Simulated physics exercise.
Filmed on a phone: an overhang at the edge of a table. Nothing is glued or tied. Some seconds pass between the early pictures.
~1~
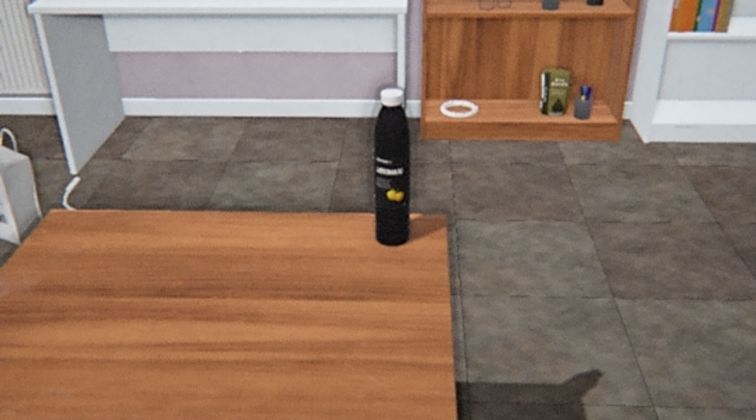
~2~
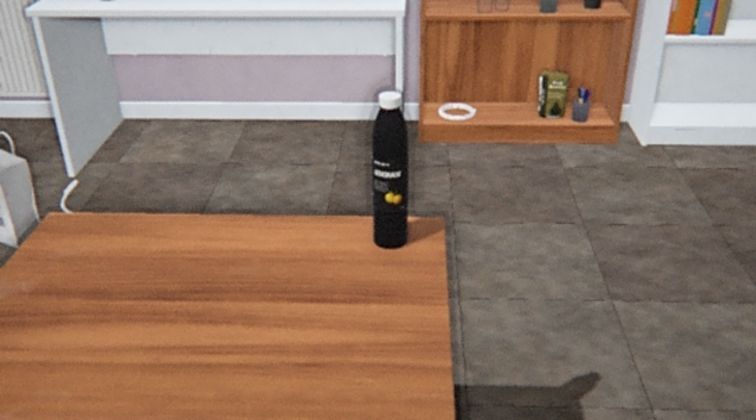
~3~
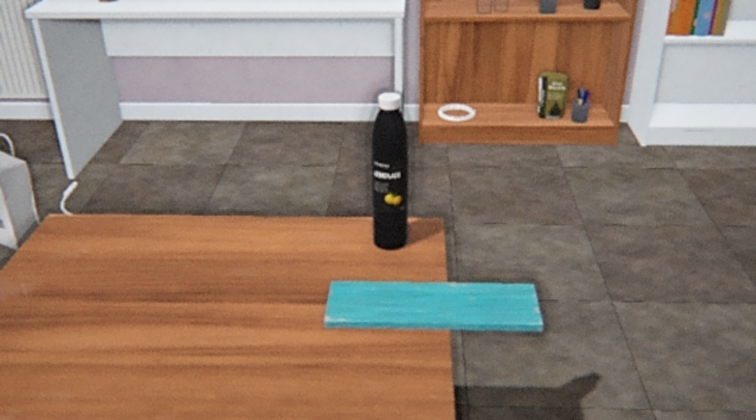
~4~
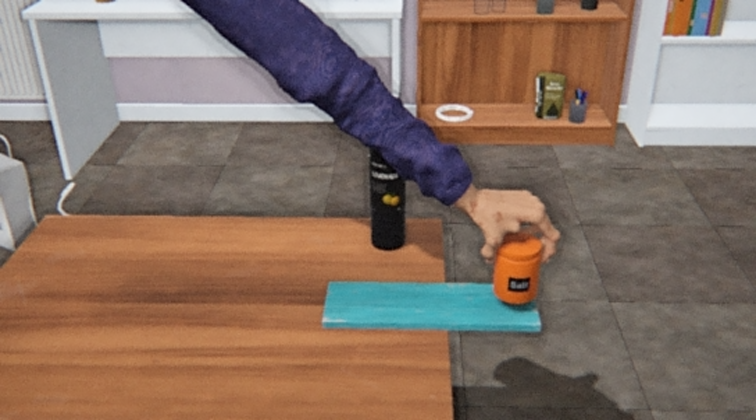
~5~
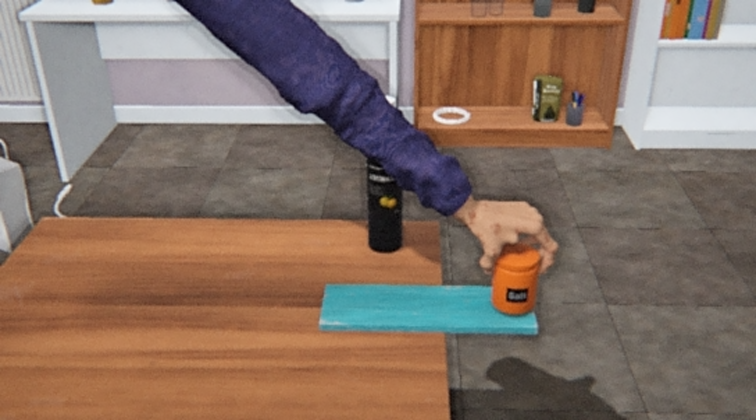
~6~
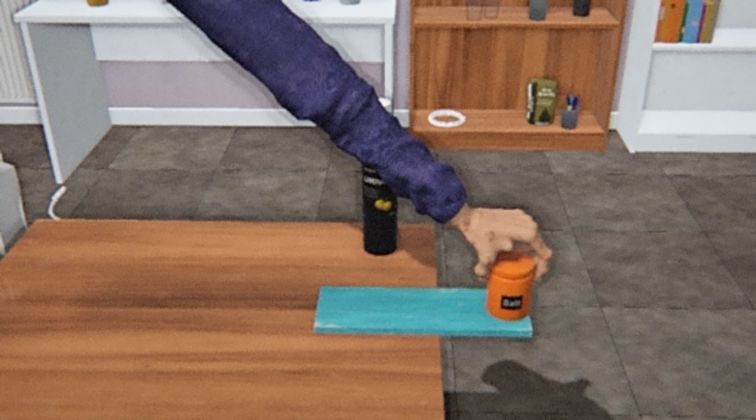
A turquoise plank juts past the right edge of a wooden table, seen from slightly above in a room with grey floor tiles, a white desk and shelves behind. A black bottle with a white cap stands near the table's far corner. The plank appears first, then a purple-sleeved arm lowers an orange jar onto its overhanging end, while the view shifts slightly.
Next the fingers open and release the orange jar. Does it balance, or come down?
The plank tips off the edge.
Then, 0.50 s later than the last frame, turquoise plank and orange jar now down on the floor or falling.
Then, 0.60 s later than the last frame, things are still on the move.
When it is over, down on the floor or falling, turquoise plank and orange jar; black bottle as before. The plank goes over.
